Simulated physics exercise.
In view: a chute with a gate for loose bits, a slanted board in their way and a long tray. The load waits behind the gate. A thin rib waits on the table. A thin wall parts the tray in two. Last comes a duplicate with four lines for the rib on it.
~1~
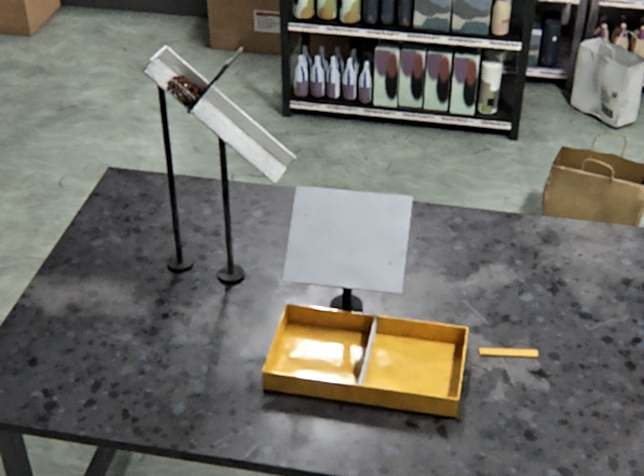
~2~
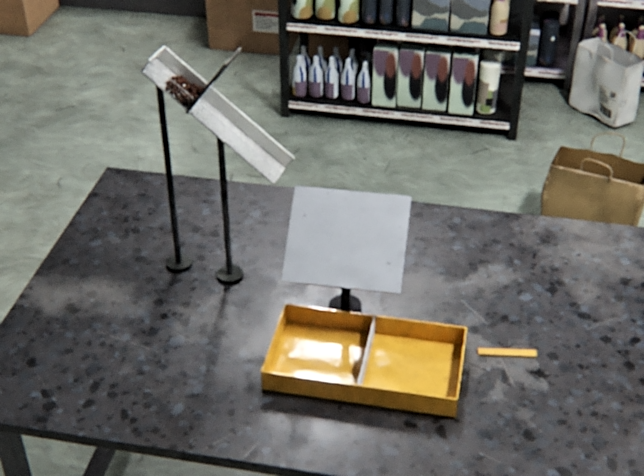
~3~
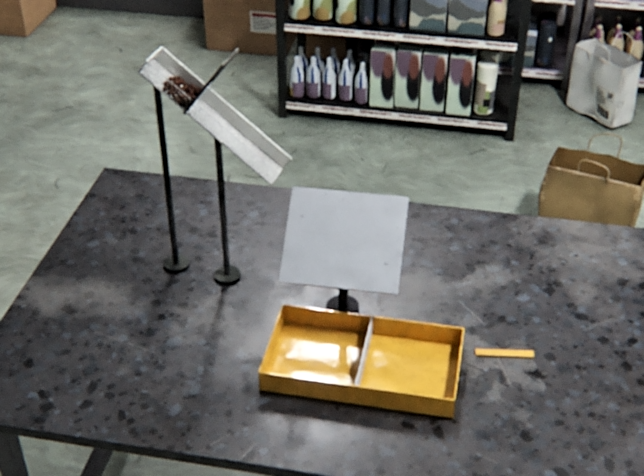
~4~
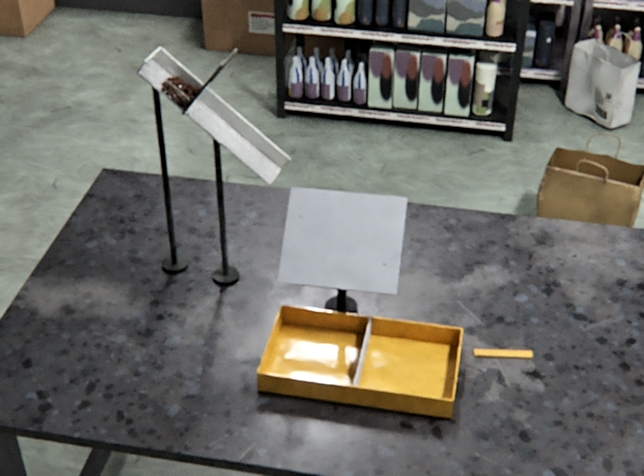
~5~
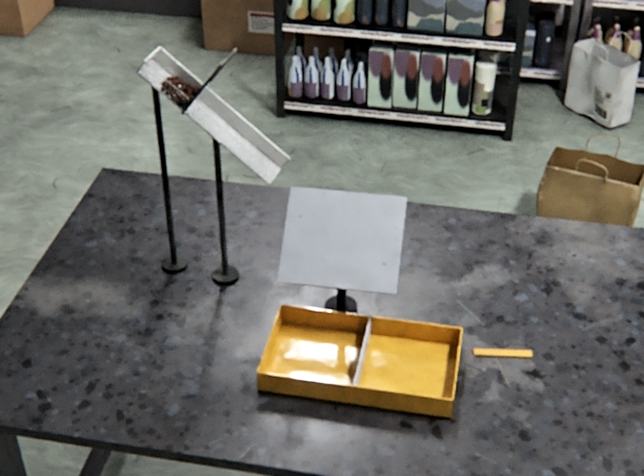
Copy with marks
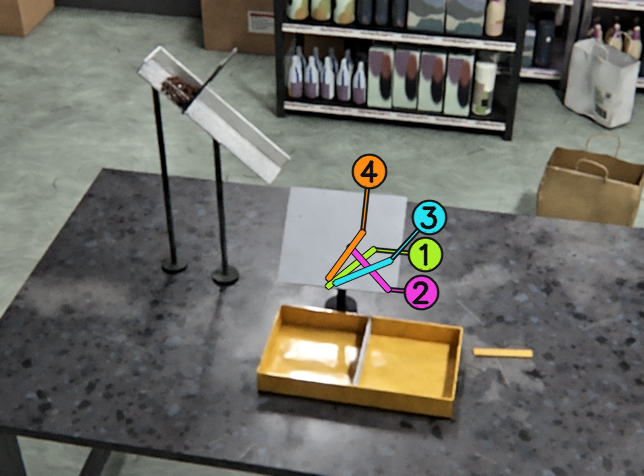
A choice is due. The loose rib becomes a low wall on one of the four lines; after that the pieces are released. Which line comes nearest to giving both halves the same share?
Use line 2.
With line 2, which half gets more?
More lands on the left.
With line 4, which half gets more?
The left half.
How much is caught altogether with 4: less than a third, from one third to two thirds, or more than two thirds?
More than two thirds.
On the marked copy, line 1 from (373, 249) to (328, 286); line 2 from (350, 247) to (388, 289); line 3 from (390, 260) to (335, 283); line 4 from (362, 232) to (328, 278).
With 1, of what is caught, almost all in the left half, about a tenth in the right.
With 2, of what is caught, roughly two thirds in the left half, roughly a third in the right.
With 3, of what is caught, almost all in the left half, just a few in the right.
With 4, of what is caught, almost all in the left half, just a few in the right.
